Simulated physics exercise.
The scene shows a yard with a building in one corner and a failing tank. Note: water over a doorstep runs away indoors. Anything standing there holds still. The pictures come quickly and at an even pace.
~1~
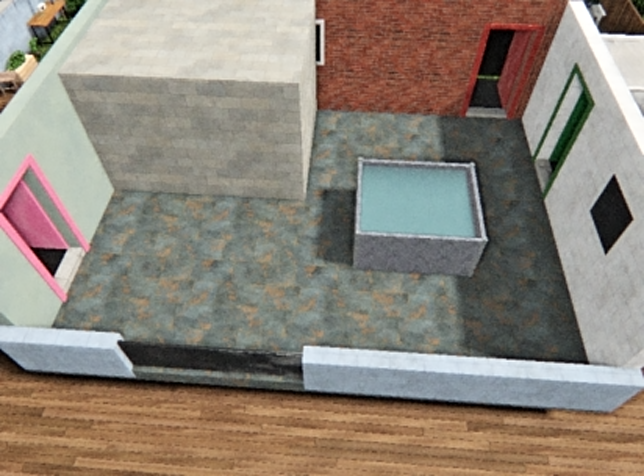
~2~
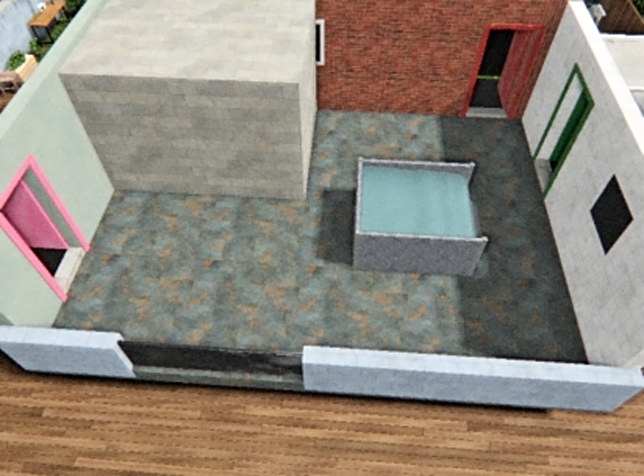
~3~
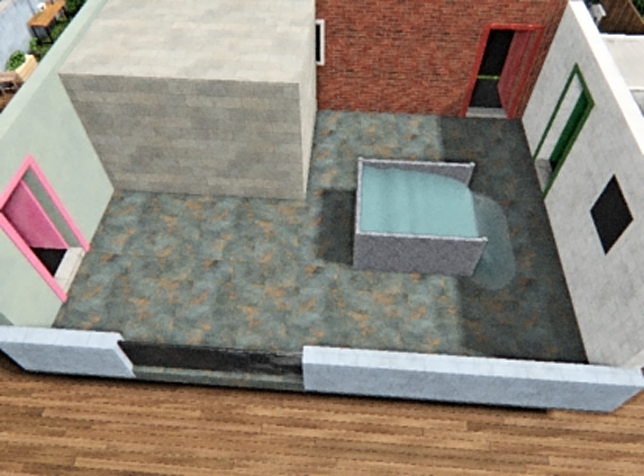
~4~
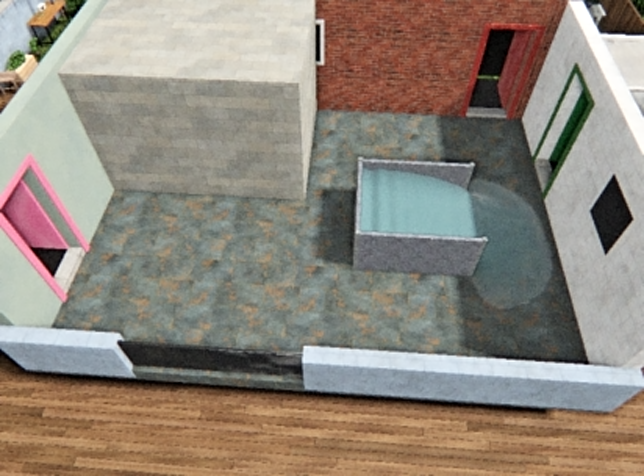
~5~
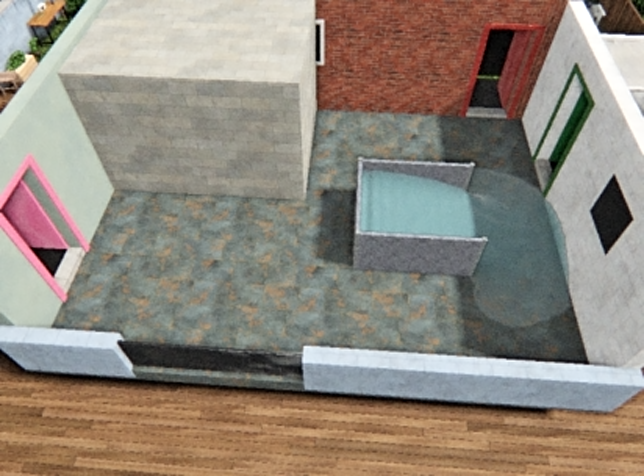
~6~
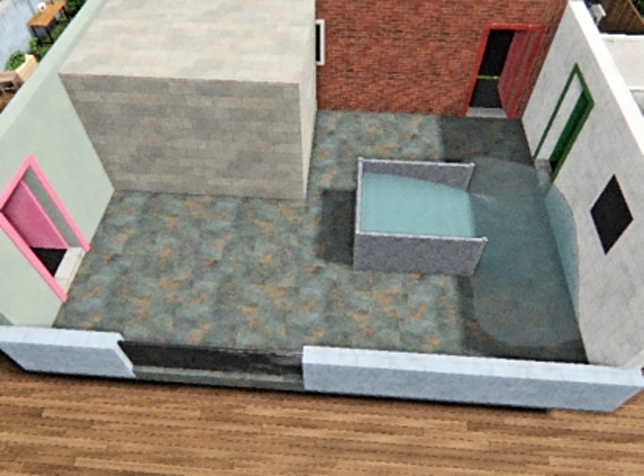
A walled yard with mottled grey-green paving is seen from above, the view fixed throughout. A pale block building fills the back left corner beside a red brick wall with a red door, with a pink-framed door at left, a green-framed one at right, and an open grey tank right of centre. The tank's right side disappears, and water pours out rightward, spreading across the paving to the right wall.
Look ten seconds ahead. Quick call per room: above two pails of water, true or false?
Red door: True; green door: True; pink door: False.
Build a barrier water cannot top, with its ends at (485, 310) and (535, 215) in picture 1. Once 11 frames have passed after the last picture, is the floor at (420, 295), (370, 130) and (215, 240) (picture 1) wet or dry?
Listed order: Swamped, spared, spared.
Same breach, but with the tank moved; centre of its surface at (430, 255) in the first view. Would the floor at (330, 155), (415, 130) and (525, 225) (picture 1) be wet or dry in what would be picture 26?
Spared, soaked, soaked.
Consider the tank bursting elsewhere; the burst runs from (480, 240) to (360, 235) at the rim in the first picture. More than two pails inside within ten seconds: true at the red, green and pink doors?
Red exceeds the limit, green stays within it, pink exceeds the limit.
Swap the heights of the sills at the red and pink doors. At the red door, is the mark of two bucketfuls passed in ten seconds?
The red one exceeds the limit.
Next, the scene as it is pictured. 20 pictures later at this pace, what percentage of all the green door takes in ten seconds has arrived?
It should be near 100 percent of the ten-second total.
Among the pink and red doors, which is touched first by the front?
Answer: The door marked red.
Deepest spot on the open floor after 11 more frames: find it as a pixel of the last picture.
Roughly at (589, 376).
A moment on, water covers 20 % of the floor; the red door not reached, the green door under two buckets in, the pink door not reached.
Next, water covers 30 % of the floor; the red door over two buckets in, the green door over two buckets in, the pink door not reached.
Then, water covers 60 % of the floor; the red door far over two buckets in, the green door over two buckets in, the pink door not reached.
Later, water covers 95 % of the floor; the red door far over two buckets in, the green door over two buckets in, the pink door wet at the sill, nothing in.
In the end, water covers 100 % of the floor; the red door far over two buckets in, the green door over two buckets in, the pink door wet at the sill, nothing in.
